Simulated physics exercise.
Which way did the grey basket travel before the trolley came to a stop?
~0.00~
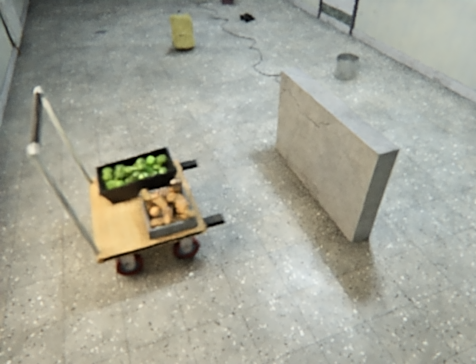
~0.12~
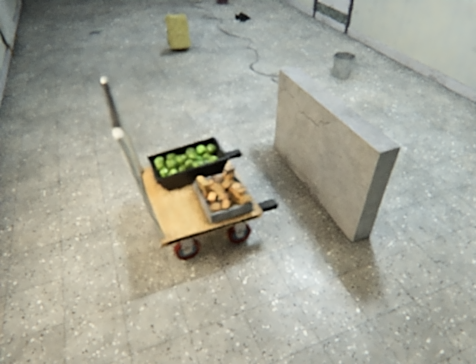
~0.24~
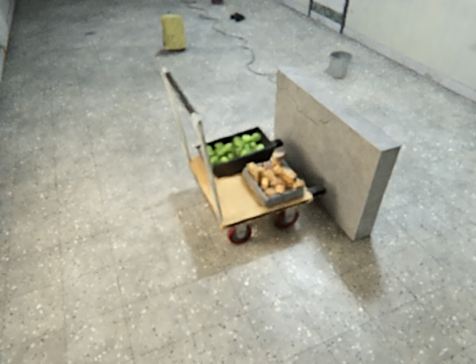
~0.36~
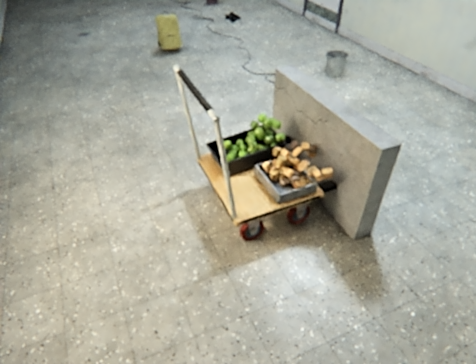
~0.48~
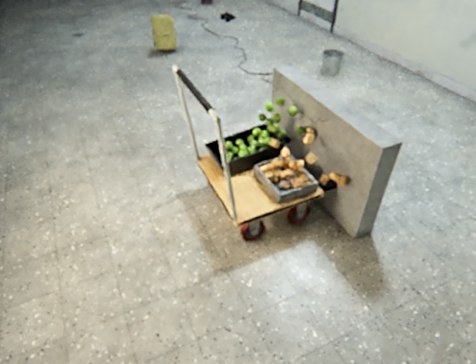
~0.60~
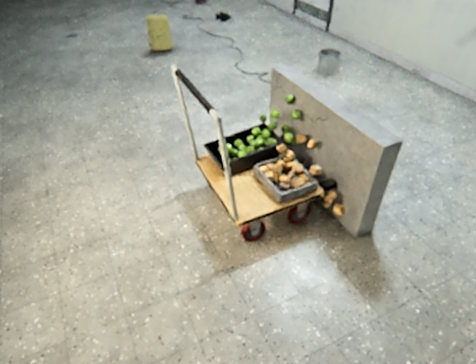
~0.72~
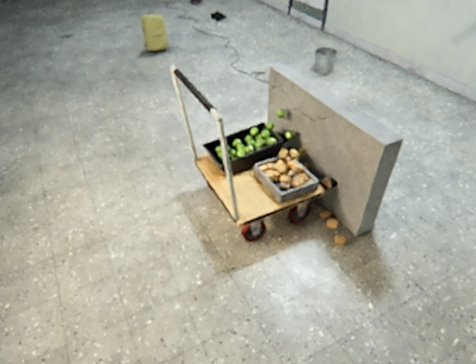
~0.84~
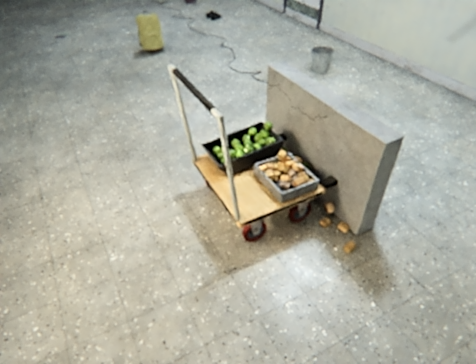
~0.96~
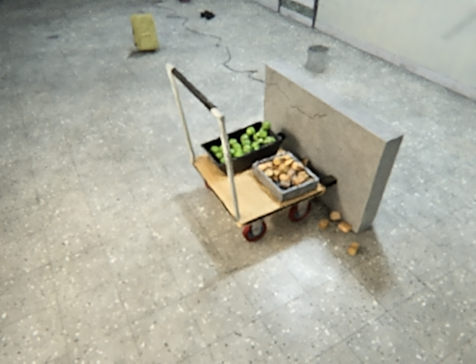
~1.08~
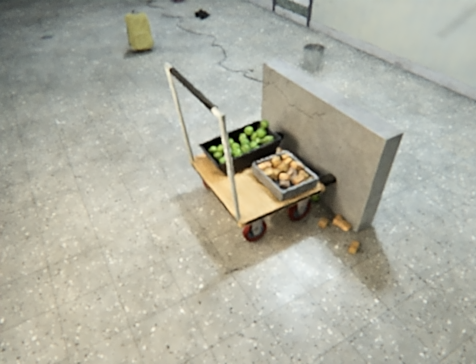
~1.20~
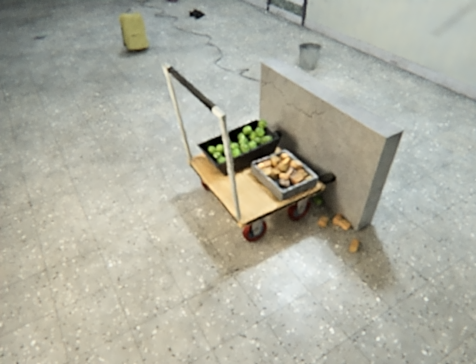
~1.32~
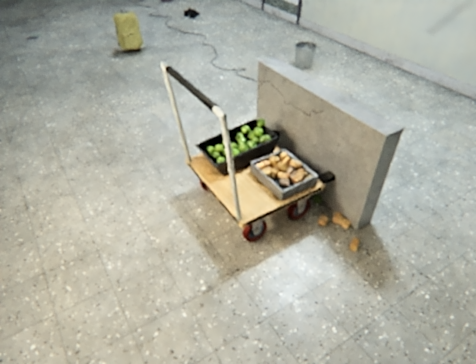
The grey basket travelled to the right, riding on the trolley until it stopped at the wall.
